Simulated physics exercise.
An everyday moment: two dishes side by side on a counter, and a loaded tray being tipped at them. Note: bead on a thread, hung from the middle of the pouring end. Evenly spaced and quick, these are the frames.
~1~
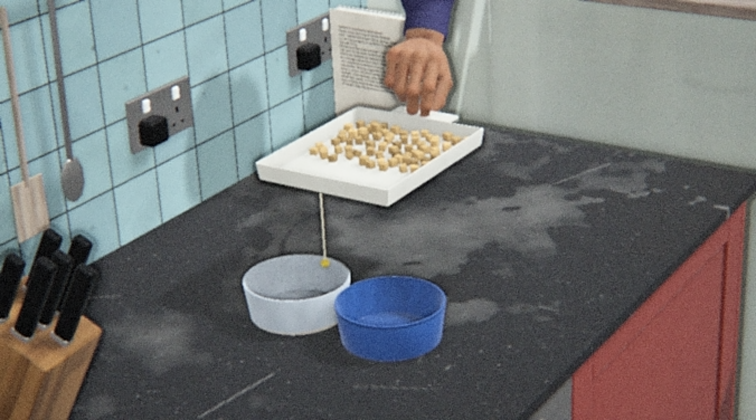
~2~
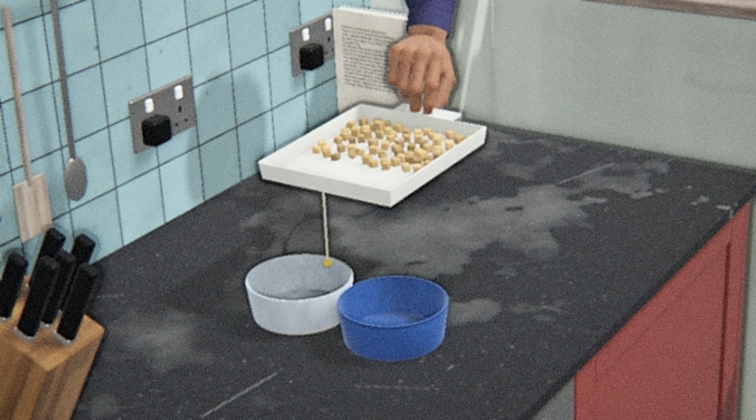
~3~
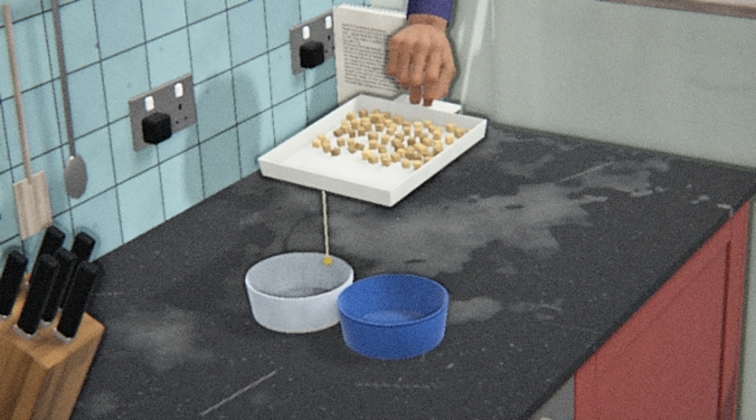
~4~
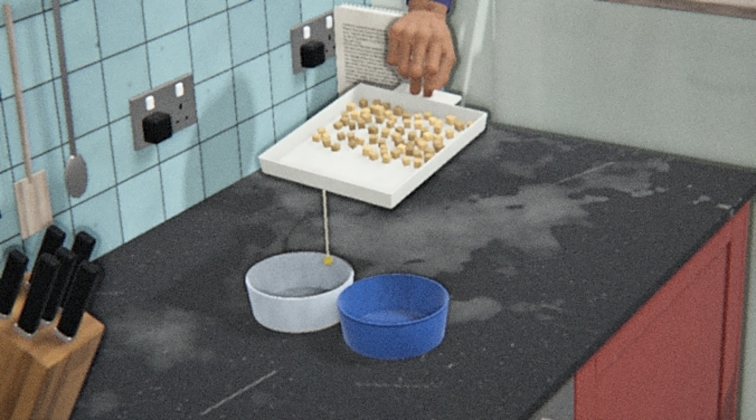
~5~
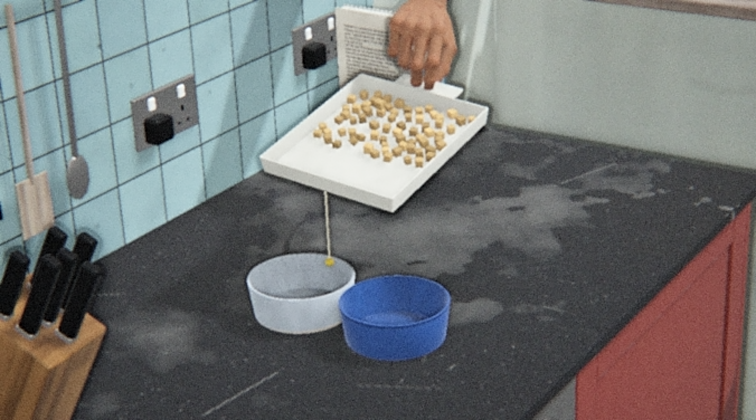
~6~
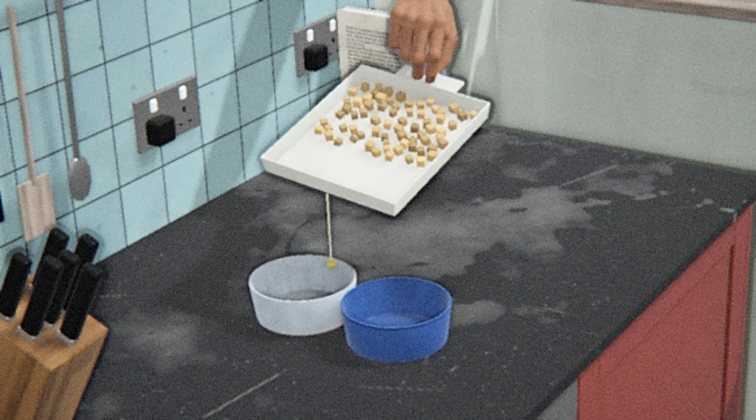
On a kitchen counter, a hand gradually tilts a white tray of small cubes above two bowls.
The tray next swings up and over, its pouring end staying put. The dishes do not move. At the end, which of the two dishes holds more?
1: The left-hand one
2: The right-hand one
Option 2: The right-hand one.
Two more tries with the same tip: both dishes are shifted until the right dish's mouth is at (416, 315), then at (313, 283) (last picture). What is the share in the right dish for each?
Trial 1: 30 percent; trial 2: 10 percent.
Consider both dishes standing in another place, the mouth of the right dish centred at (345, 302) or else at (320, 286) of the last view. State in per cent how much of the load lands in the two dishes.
In order, about 70 and 20 in a hundred.
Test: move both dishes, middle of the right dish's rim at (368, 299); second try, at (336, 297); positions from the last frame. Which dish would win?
In the first try it's the right-side dish, and in the second it's the right-side dish.
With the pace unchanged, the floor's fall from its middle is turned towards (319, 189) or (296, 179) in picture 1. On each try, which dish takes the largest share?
So: The left-standing dish on the first go, the left-standing dish on the second.
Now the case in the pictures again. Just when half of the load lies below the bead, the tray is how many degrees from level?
A tilt of roughly 115°.
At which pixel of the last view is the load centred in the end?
The centre comes to rest close to (388, 330).
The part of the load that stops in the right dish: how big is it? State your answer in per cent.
About 90 %.
Just after the last frame, tray tipped steeply; almost all on the tray; just a few in the air.
A moment on, tray tipped past a quarter turn; almost all on the tray; about a tenth in the right dish.
Further on, tray tipped past a quarter turn; almost all in the right dish; just a few in the left dish; about a tenth outside both.
When it is over, tray tipped past a quarter turn; almost all in the right dish; just a few in the left dish; about a tenth outside both.
